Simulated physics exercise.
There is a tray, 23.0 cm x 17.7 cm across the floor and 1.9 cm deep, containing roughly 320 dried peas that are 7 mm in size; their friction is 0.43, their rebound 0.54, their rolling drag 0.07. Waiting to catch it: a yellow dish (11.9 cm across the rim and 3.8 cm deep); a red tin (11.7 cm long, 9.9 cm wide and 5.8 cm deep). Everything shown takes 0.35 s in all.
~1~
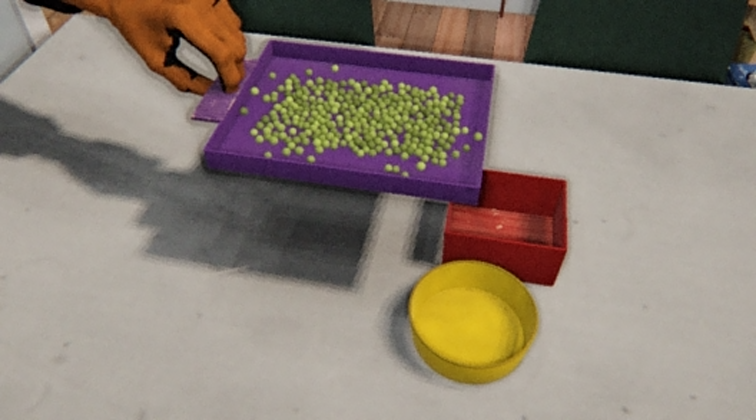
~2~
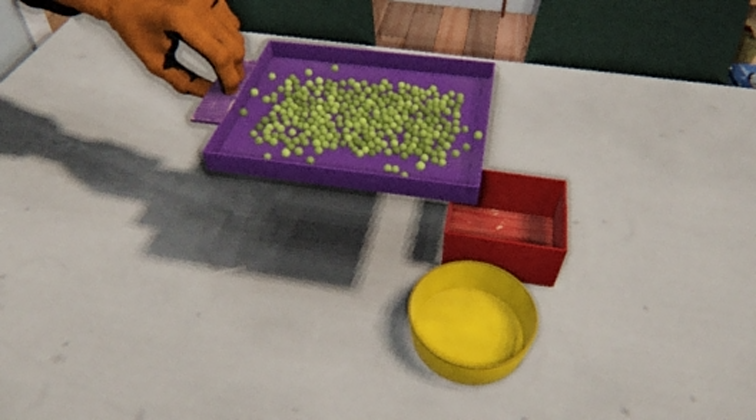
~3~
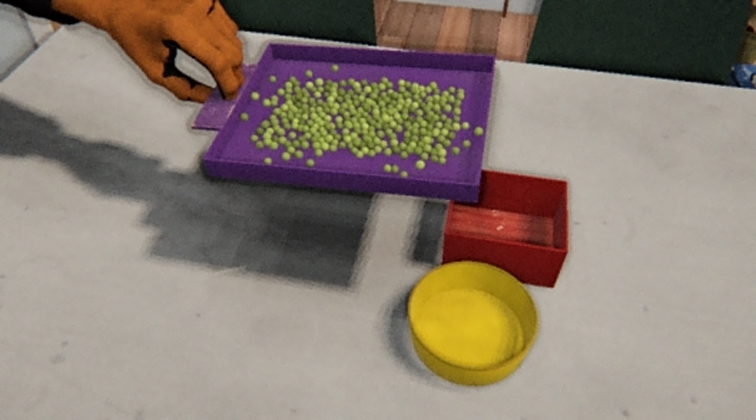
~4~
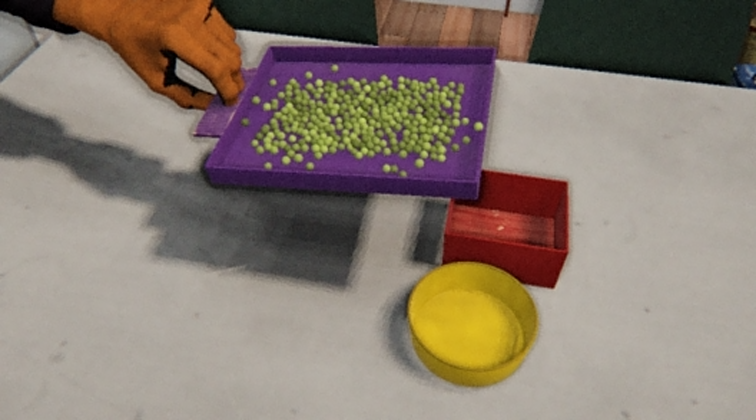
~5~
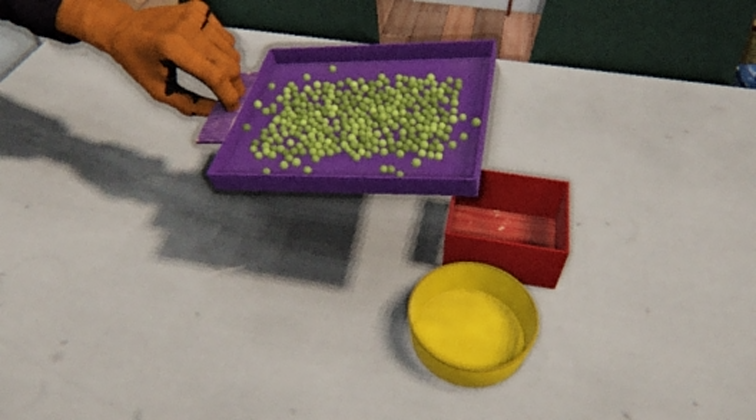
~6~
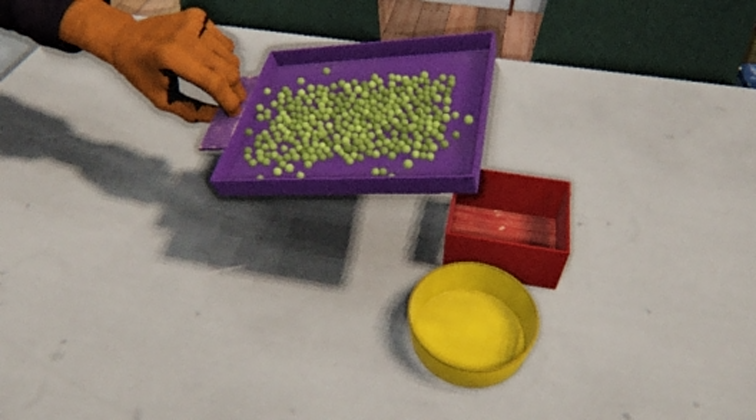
Purple tray of green peas tilting gradually toward the front left in a hand's grip, beside a yellow dish and red tin.
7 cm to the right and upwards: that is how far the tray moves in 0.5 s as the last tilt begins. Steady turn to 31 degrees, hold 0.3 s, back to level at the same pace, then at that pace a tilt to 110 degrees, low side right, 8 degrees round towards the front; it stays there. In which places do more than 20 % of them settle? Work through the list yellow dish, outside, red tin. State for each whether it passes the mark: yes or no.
Result: Yellow dish no; outside everything yes; red tin no.
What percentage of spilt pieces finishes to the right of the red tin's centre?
Close to 0 in a hundred.
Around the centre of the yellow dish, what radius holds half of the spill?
About 12 centimetres.
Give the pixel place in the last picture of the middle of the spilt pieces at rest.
The spilt pieces are centred close to (417, 262) in the last picture.
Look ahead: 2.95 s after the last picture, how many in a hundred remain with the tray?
Around 90 percent of the load is still with the tray.
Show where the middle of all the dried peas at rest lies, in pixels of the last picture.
I'd say close to (424, 267).
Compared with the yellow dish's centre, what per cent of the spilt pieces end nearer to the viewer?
It works out to around 0 in a hundred.
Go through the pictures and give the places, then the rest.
In the first picture, tray at (338, 170); tilt 0 degrees; leading edge at (488, 119); middle of the load at (363, 122); yellow dish at (473, 310); red tin at (508, 205).
In the second picture, tray at (337, 170); tilt 1 degrees; leading edge at (487, 118); middle of the load at (362, 122).
In the third picture, tray at (335, 173); tilt 4 degrees; low side front left; leading edge at (487, 114); middle of the load at (362, 122).
In the fourth picture, tray at (334, 175); tilt 8 degrees; low side front left; leading edge at (487, 108); middle of the load at (362, 122).
In the fifth picture, tray at (334, 178); tilt 11 degrees; low side front left; leading edge at (486, 102); middle of the load at (361, 122).
In the sixth picture, tray at (333, 180); tilt 15 degrees; low side front left; leading edge at (484, 97); middle of the load at (356, 123); yellow dish at (473, 313); red tin at (510, 206).
Then, 1.14 s after the last picture, tilt 10 degrees; tray 100 %; middle of all pieces on or above the table near (295, 137).
Then, 2.08 s after the last picture, tilt 33 degrees; tray 100 %; middle of all pieces on or above the table near (487, 155).
Then, 2.95 s after the last picture, tilt 78 degrees; tray 90 %, red tin 5 %; middle of all pieces on or above the table near (445, 188).
Then, 3.78 s after the last picture, tilt 110 degrees; outside 80 %, red tin 5 %, yellow dish 10 %; middle of all pieces on or above the table near (424, 261).
In the end, tray 0 %, outside 80 %, red tin 5 %, yellow dish 10 %.
